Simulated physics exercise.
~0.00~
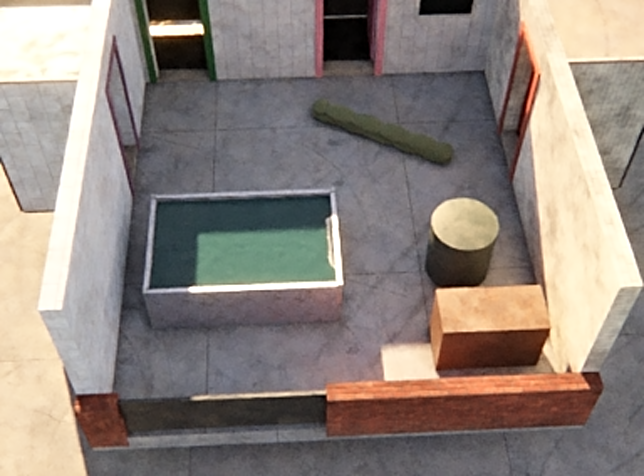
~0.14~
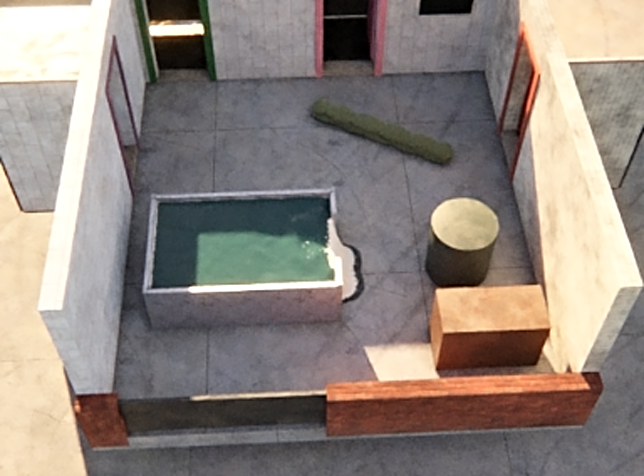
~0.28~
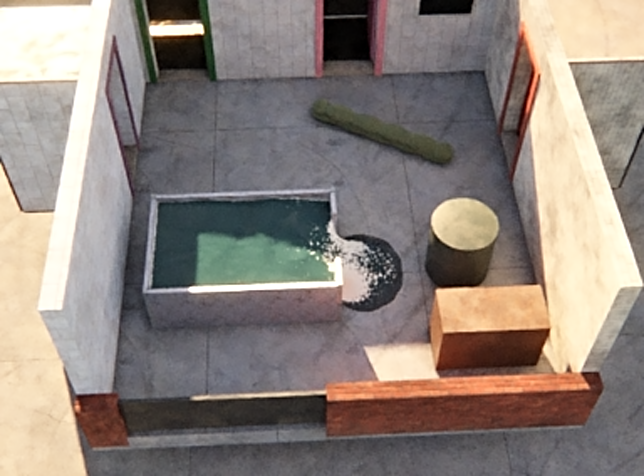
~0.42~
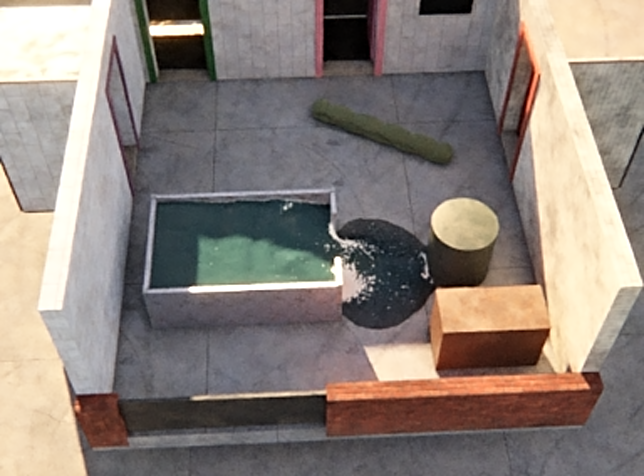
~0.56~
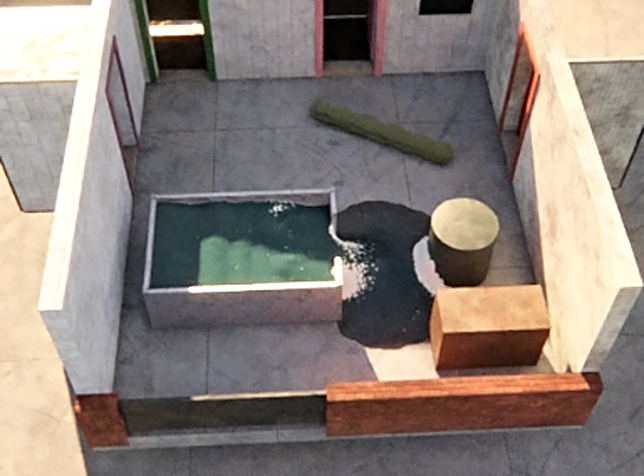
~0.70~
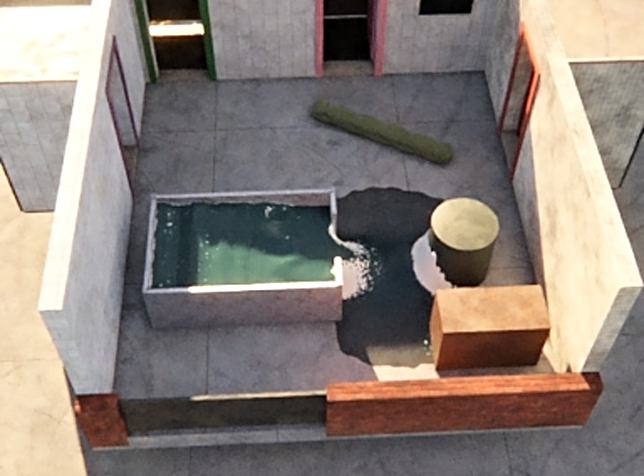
Green water fills an open grey tank at the left of a pale-walled back court, viewed from high above its front. A drab round drum and a brown box stand at right, a green sandbag row lies behind, and a low red-brown wall edges the front. The water bursts through the tank's right side, spreads darkly over the floor and foams white against the drum, while the camera stays still.
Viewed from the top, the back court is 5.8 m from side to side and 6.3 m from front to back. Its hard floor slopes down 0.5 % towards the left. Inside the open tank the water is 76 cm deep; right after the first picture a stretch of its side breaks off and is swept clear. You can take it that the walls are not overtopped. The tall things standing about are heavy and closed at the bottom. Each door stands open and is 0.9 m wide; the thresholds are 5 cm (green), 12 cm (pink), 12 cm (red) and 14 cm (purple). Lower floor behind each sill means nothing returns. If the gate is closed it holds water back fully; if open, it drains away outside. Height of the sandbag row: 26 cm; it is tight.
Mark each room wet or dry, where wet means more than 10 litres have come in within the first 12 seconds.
Green door - wet, pink door - dry, red door - wet, purple door - dry.
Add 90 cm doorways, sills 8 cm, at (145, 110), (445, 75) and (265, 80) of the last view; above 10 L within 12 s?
In sequence the answers are more than that, more than that and less than that.
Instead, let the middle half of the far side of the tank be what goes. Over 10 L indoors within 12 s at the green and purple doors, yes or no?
The green door comes out more than that and the purple door less than that.
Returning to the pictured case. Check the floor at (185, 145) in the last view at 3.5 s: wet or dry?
Looks like it's not yet wet.
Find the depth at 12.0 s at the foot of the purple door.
The depth comes to around 9.0 centimetres.
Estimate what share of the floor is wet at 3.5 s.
Wet share: Near 55 percent.
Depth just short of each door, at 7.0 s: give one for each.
In centimetres - green: 8, pink: 8, red: 10, purple: 10.
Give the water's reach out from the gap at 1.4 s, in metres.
It's close to 3.6 metres.
After 1.4 s water covers 25 % of the floor and is deepest (46 cm) near (415, 269); green door not reached, pink door not reached, red door 11 cm at the sill, 0 L in, purple door not reached.
After 2.2 s water covers 35 % of the floor and is deepest (40 cm) near (436, 322); green door not reached, pink door not reached, red door 22 cm at the sill, 11 L in, purple door not reached.
After 3.5 s water covers 55 % of the floor and is deepest (28 cm) near (340, 272); green door not reached, pink door 3 cm at the sill, 0 L in, red door 17 cm at the sill, 52 L in, purple door not reached.
After 7.0 s water covers 90 % of the floor and is deepest (17 cm) near (435, 166); green door 8 cm at the sill, 4 L in, pink door 8 cm at the sill, 0 L in, red door 10 cm at the sill, 69 L in, purple door 10 cm at the sill, 0 L in.
After 12.0 s water covers 95 % of the floor and is deepest (13 cm) near (117, 359); green door 11 cm at the sill, 90 L in, pink door 7 cm at the sill, 0 L in, red door 6 cm at the sill, 69 L in, purple door 9 cm at the sill, 0 L in.
